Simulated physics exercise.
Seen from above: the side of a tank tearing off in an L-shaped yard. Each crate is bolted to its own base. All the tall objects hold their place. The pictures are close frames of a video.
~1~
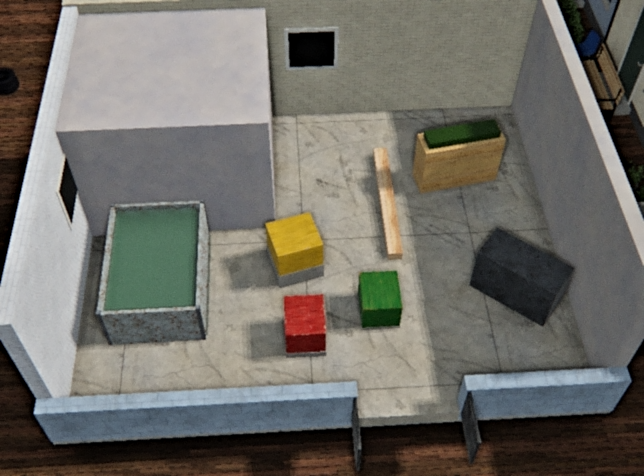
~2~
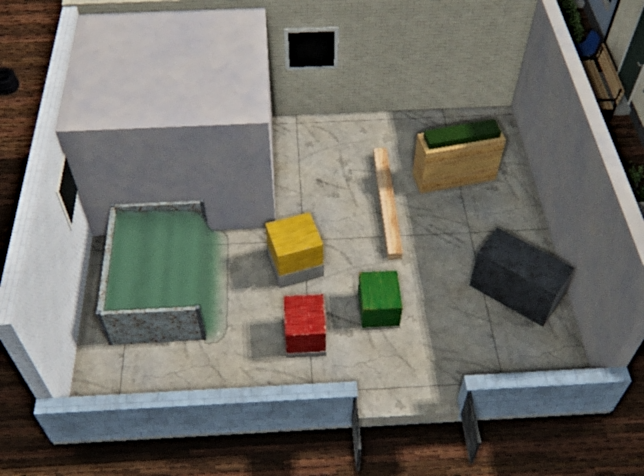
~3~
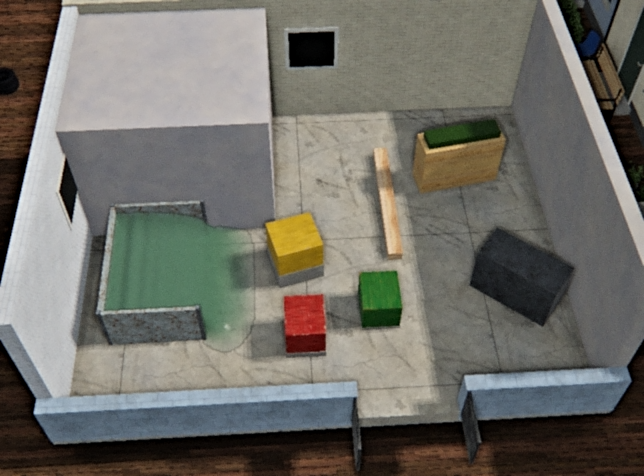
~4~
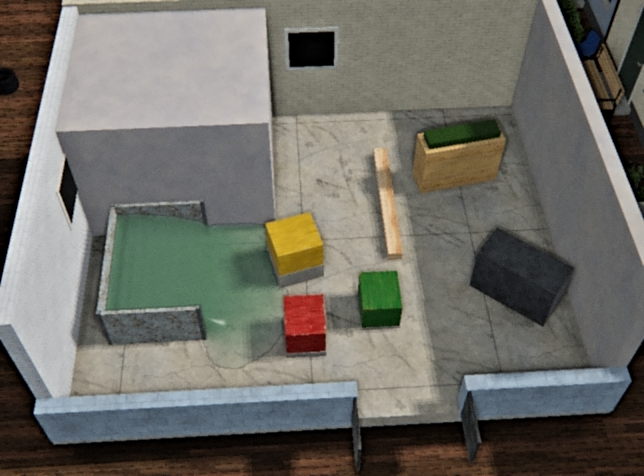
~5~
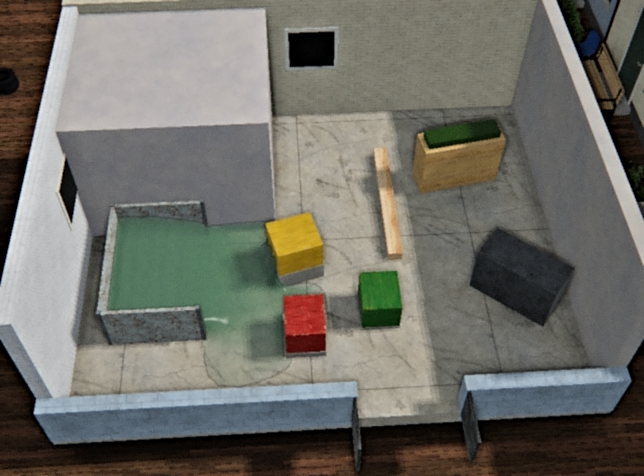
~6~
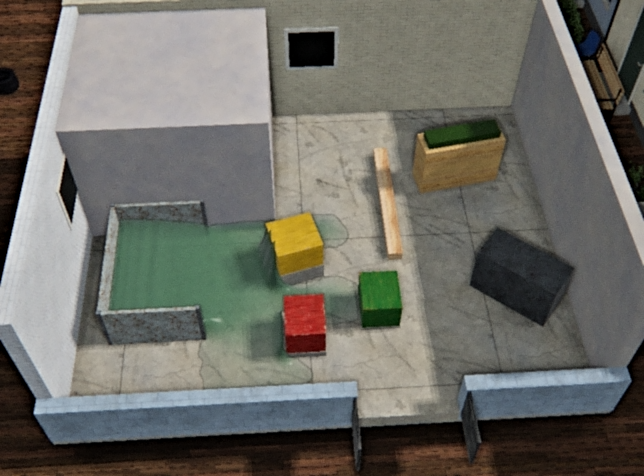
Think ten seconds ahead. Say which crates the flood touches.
The red crate is soaked; the yellow crate is soaked; the green crate is soaked.
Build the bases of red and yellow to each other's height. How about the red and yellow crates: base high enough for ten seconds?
In short: Red gets wet; yellow takes water.
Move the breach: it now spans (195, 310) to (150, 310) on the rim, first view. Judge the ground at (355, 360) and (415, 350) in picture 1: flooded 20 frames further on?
One after the other: Awash, under water.
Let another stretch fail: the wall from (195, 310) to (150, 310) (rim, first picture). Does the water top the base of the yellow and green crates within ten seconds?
Yellow crate is spared; green crate takes water.
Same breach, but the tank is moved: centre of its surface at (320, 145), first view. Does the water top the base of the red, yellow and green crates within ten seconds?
Then: Red crate is safe, yellow crate escapes it, green crate gets wet.
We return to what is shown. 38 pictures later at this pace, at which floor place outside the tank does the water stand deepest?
Close to (89, 266).
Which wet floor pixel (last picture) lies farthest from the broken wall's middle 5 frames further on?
I would point to (418, 196).
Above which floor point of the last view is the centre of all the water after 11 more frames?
At about (271, 284).
A moment on, water covers 30 % of the floor; the red crate water round its plinth, the yellow crate water round its plinth, the green crate water round its plinth.
Next, water covers 50 % of the floor; the red crate water round its plinth, the yellow crate water round its plinth, the green crate water round its plinth.
Then, water covers 75 % of the floor; the red crate water round its plinth, the yellow crate water round its plinth, the green crate water round its plinth.
Later, water covers 95 % of the floor; the red crate water round its plinth, the yellow crate water round its plinth, the green crate water round its plinth.
In the end, water covers 95 % of the floor; the red crate was topped, the yellow crate was topped, the green crate was topped.
